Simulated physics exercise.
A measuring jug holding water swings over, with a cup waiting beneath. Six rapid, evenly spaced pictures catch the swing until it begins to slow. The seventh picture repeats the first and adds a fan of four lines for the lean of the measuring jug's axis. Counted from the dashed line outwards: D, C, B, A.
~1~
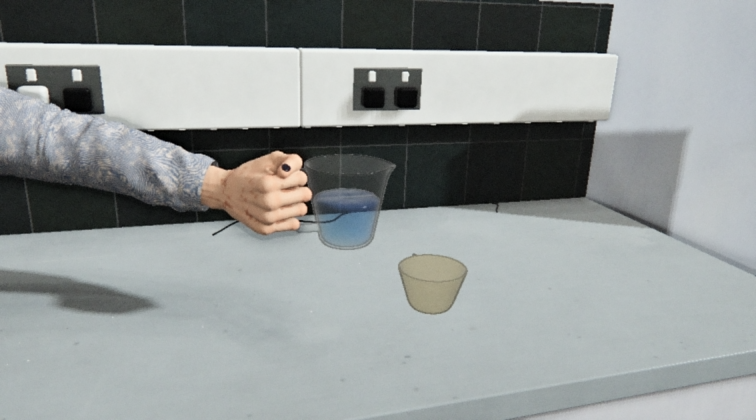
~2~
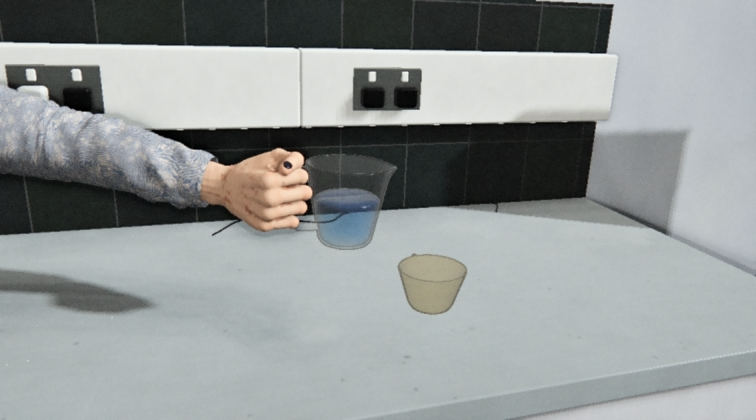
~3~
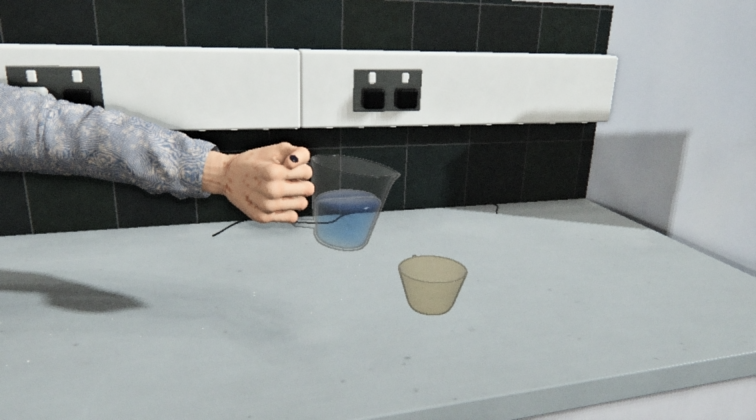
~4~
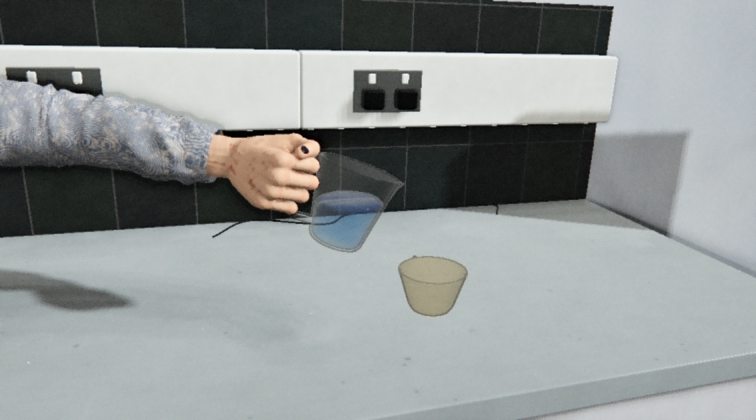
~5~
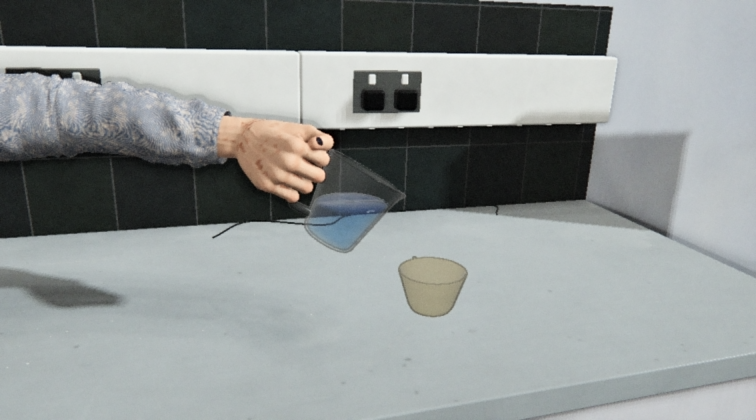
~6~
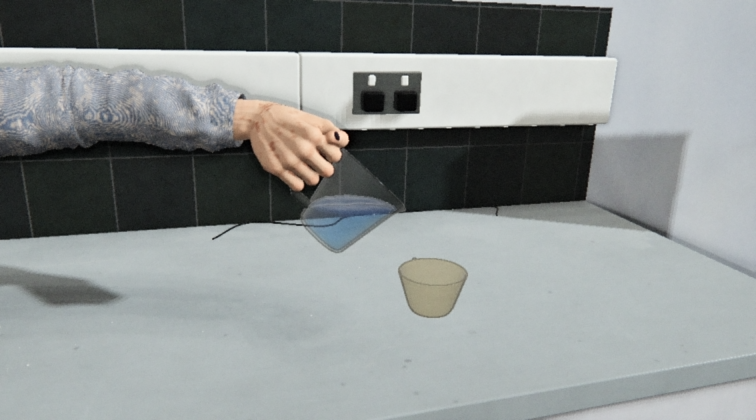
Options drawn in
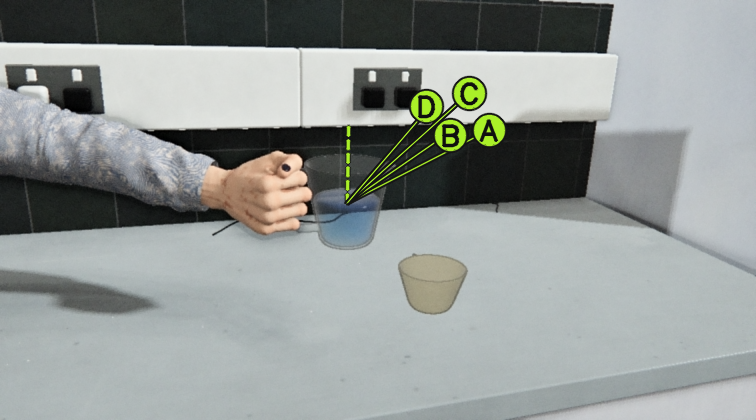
A clear measuring jug of blue water, held by a hand in a grey sleeve, tilted slowly and then further to the right, above and behind a small tan cup sitting still on the counter.
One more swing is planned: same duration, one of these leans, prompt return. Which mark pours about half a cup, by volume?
A.
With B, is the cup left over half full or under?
Under.
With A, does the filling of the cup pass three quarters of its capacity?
No, less.
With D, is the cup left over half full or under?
Under.
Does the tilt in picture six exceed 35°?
Yes.
On the marked copy, A at (474, 137); B at (434, 142); C at (456, 104); D at (417, 121).
For line A, the cup ends with about 50 % of what it can hold; 4 % of the water is spilt.
For line B, the cup ends with about 28 % of what it can hold; 3 % of the water is spilt.
For line C, the cup ends with about 10 % of what it can hold; 3 % of the water is spilt.
For line D, the cup ends with about 1 % of what it can hold.
